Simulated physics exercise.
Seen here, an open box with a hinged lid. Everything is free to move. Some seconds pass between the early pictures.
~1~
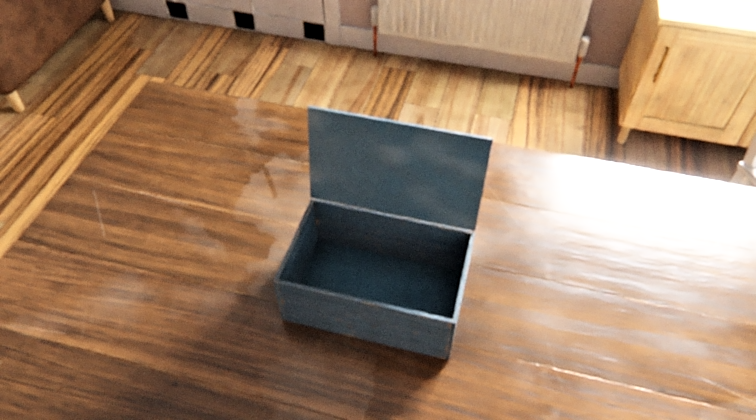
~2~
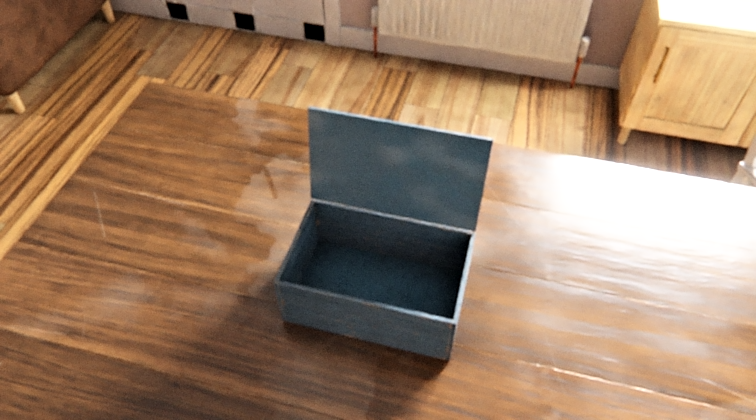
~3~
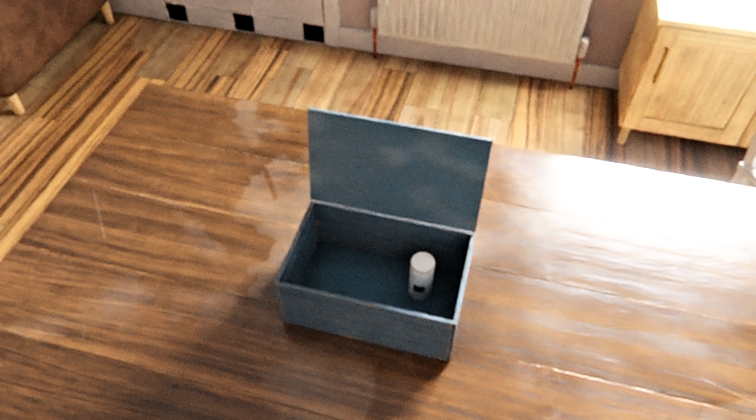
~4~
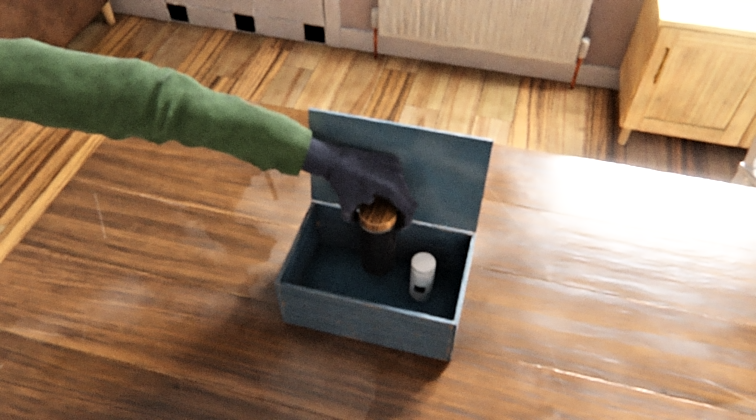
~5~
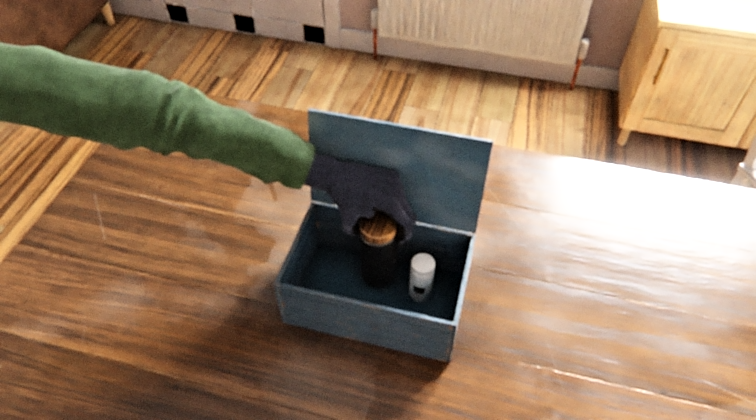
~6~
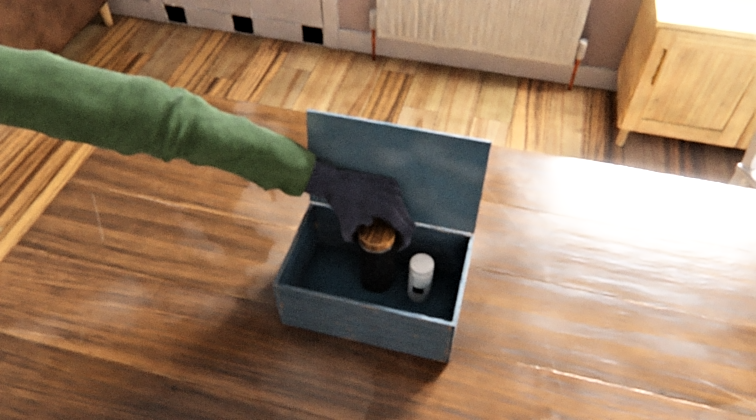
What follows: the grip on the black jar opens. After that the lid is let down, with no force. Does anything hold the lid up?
Outcome: The lid stays ajar.
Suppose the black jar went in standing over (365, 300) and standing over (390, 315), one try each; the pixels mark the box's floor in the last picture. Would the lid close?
First, it will not close; second, it will not close.
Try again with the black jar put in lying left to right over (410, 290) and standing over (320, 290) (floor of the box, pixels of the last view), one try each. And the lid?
First try: It sits on the rim; second try: It stays ajar.
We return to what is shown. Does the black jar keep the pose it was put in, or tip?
It keeps its pose.
Then, 1.40 s past the last view, lid 73° above the rim.
Then, 2.40 s past the last view, lid 42° above the rim.
Finally, lid 42° above the rim; both still in place. Final places as the last picture's camera would see them, black jar near (376, 259).
